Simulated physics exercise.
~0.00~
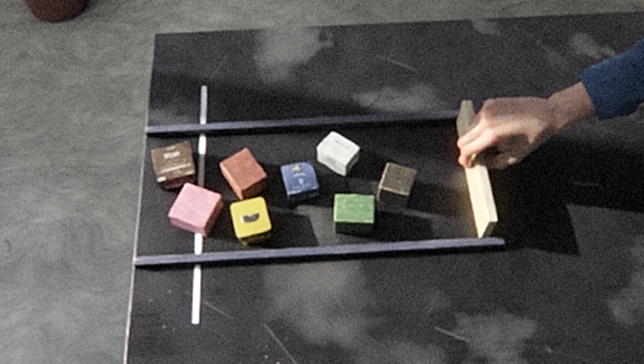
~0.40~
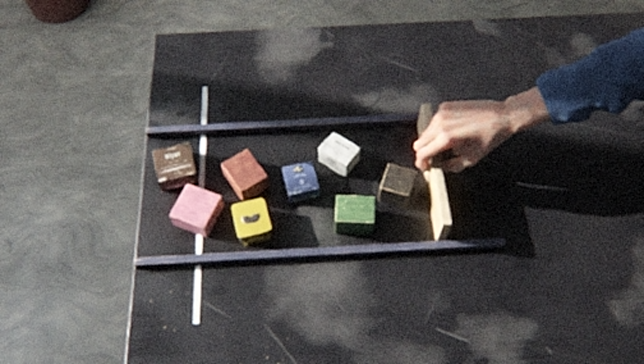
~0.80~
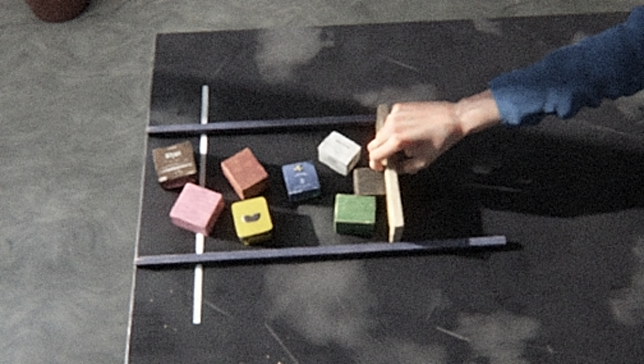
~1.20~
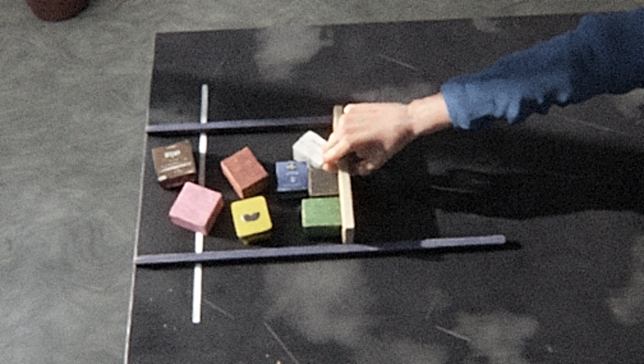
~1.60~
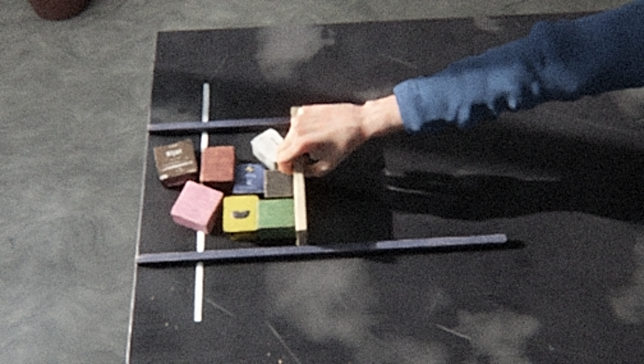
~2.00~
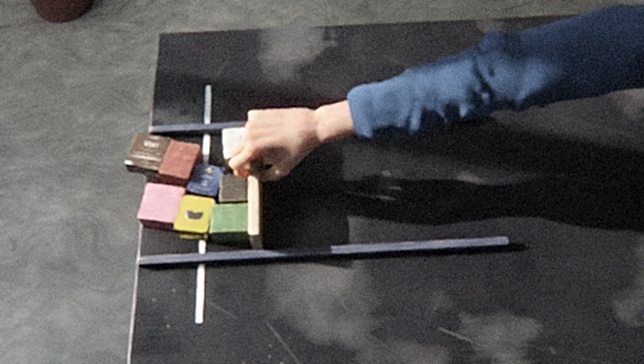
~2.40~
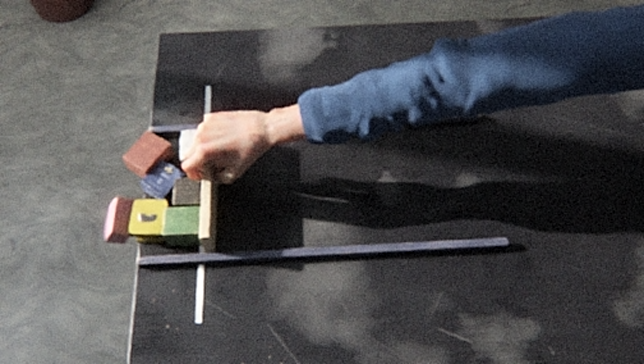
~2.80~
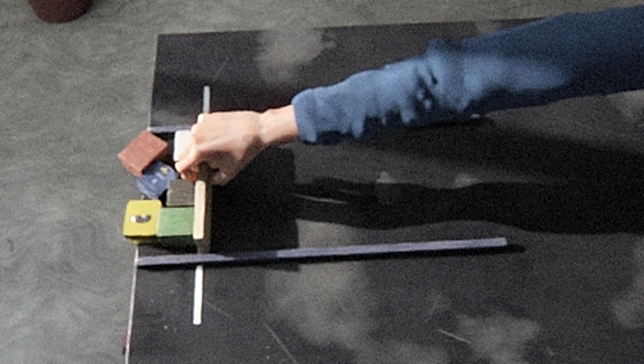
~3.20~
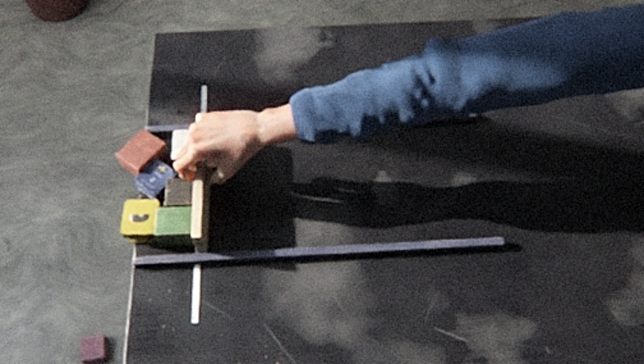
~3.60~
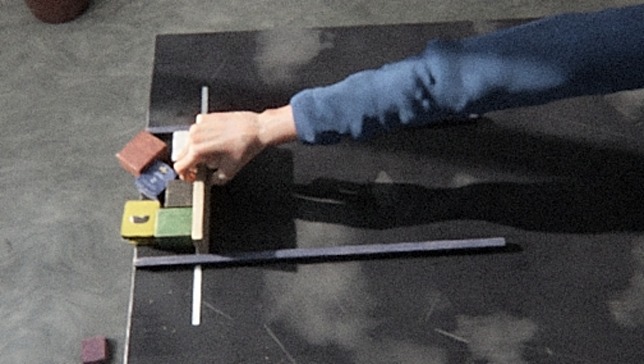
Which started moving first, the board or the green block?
The board started moving first, and the green block stayed still until the board had come further to the left.
